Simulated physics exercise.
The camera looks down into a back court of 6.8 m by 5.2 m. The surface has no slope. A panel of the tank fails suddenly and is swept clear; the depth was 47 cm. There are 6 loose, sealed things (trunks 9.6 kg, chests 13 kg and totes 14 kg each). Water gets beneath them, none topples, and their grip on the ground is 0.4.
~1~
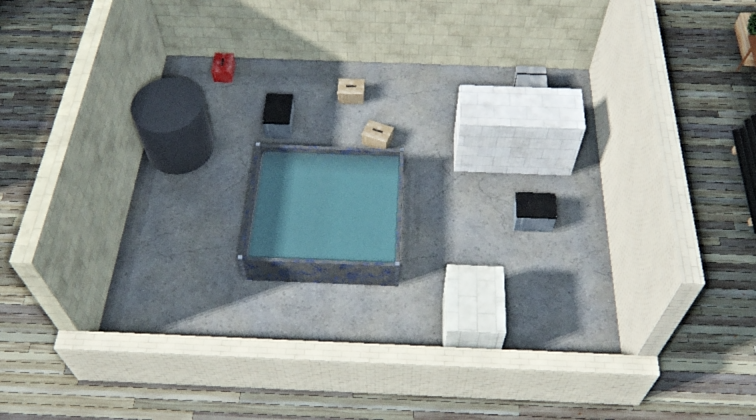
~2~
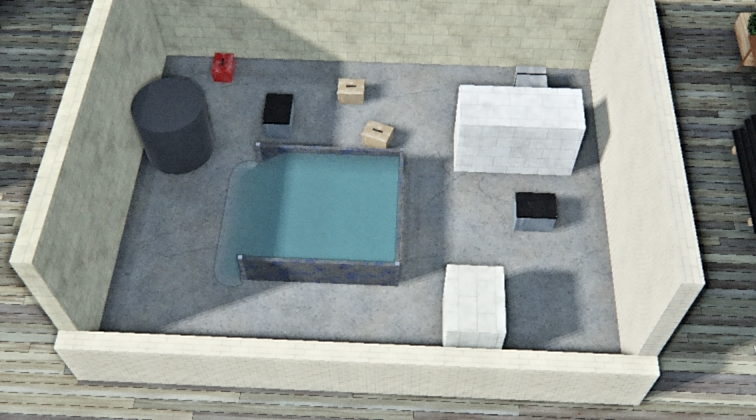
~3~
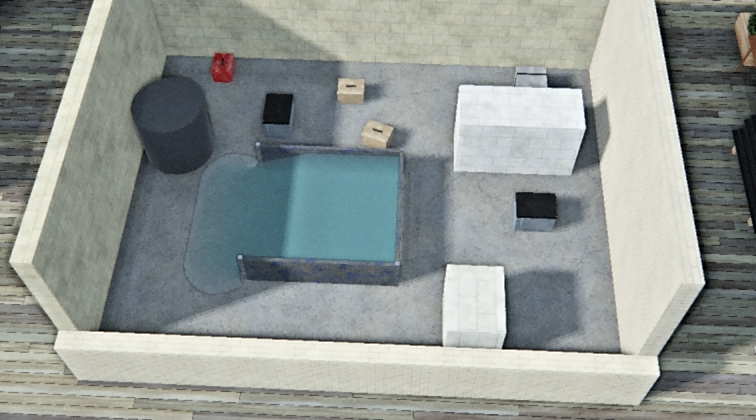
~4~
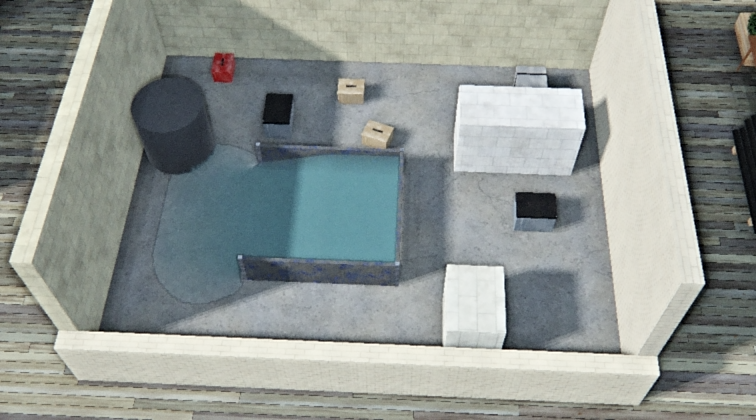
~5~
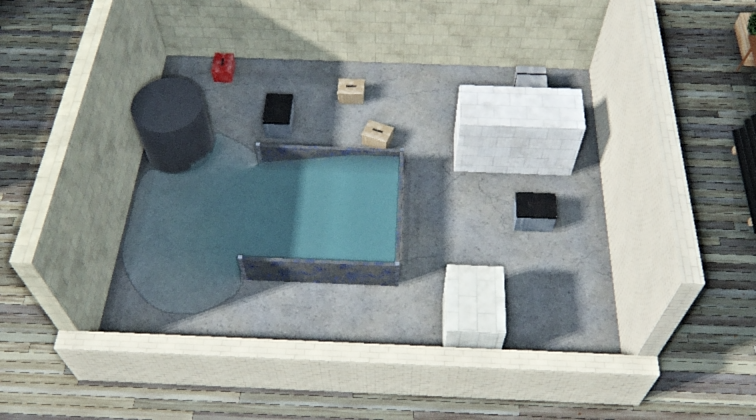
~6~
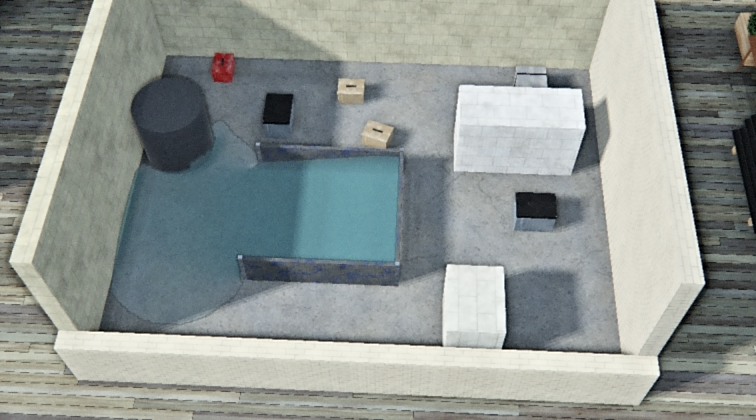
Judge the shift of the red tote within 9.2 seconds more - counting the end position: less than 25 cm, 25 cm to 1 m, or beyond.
The red tote holds its place.
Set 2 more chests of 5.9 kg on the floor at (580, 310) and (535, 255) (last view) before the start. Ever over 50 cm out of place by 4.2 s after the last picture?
In that order: Short of it, less.
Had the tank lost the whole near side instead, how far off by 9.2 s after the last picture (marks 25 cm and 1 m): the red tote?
Then the red tote stays put.
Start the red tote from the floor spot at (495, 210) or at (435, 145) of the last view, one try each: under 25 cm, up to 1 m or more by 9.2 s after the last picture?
In that order: It barely shifts; it holds its place.
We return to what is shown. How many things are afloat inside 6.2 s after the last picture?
At that moment 0.
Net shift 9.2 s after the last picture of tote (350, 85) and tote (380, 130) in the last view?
In that order: 0 cm, 0 cm.
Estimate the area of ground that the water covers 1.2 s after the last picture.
About 11.5 m2.
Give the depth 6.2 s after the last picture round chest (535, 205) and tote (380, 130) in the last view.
About 3 and 2 cm.
Then, 1.2 s after the last picture the red tote is near (222, 63), 0.0 m from its start, aground; 0 afloat.
Then, 3.8 s after the last picture the red tote is near (218, 63), 0.1 m from its start, aground; 0 afloat.
Then, 6.2 s after the last picture the red tote is near (217, 63), 0.1 m from its start, aground; 0 afloat.
Then, 9.2 s after the last picture the red tote is near (217, 63), 0.1 m from its start, aground; 1 afloat.
